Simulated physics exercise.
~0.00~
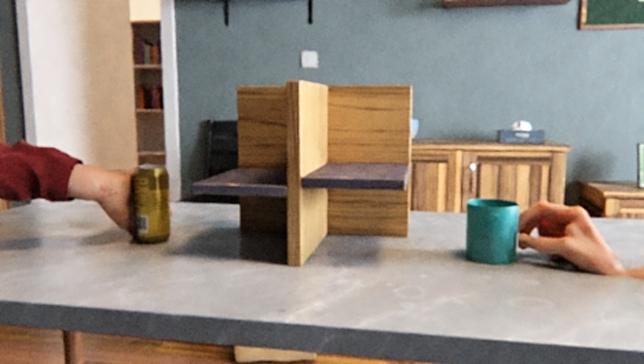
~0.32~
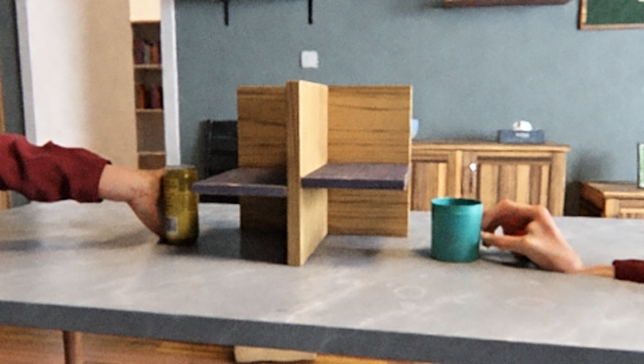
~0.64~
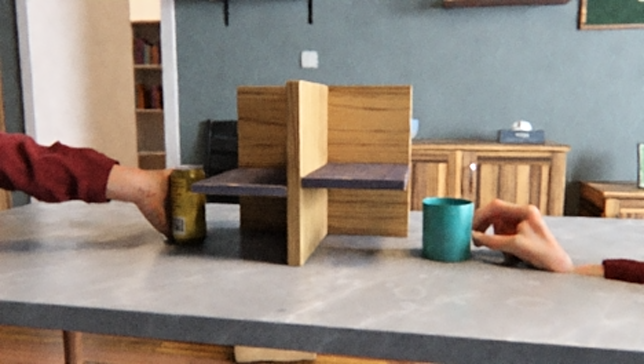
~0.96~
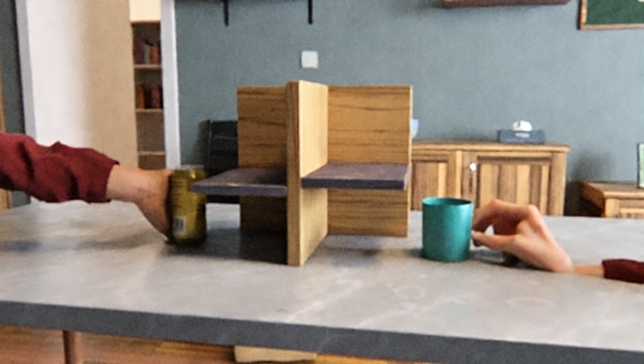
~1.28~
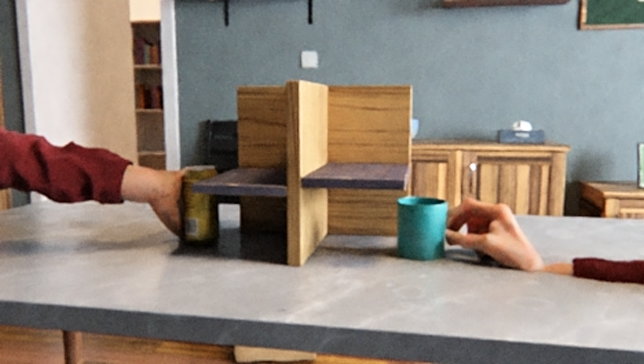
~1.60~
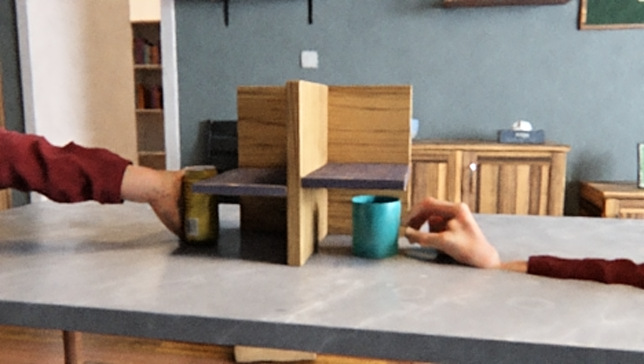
Two hands push a yellow can and a turquoise cup inward toward a wooden shelf.
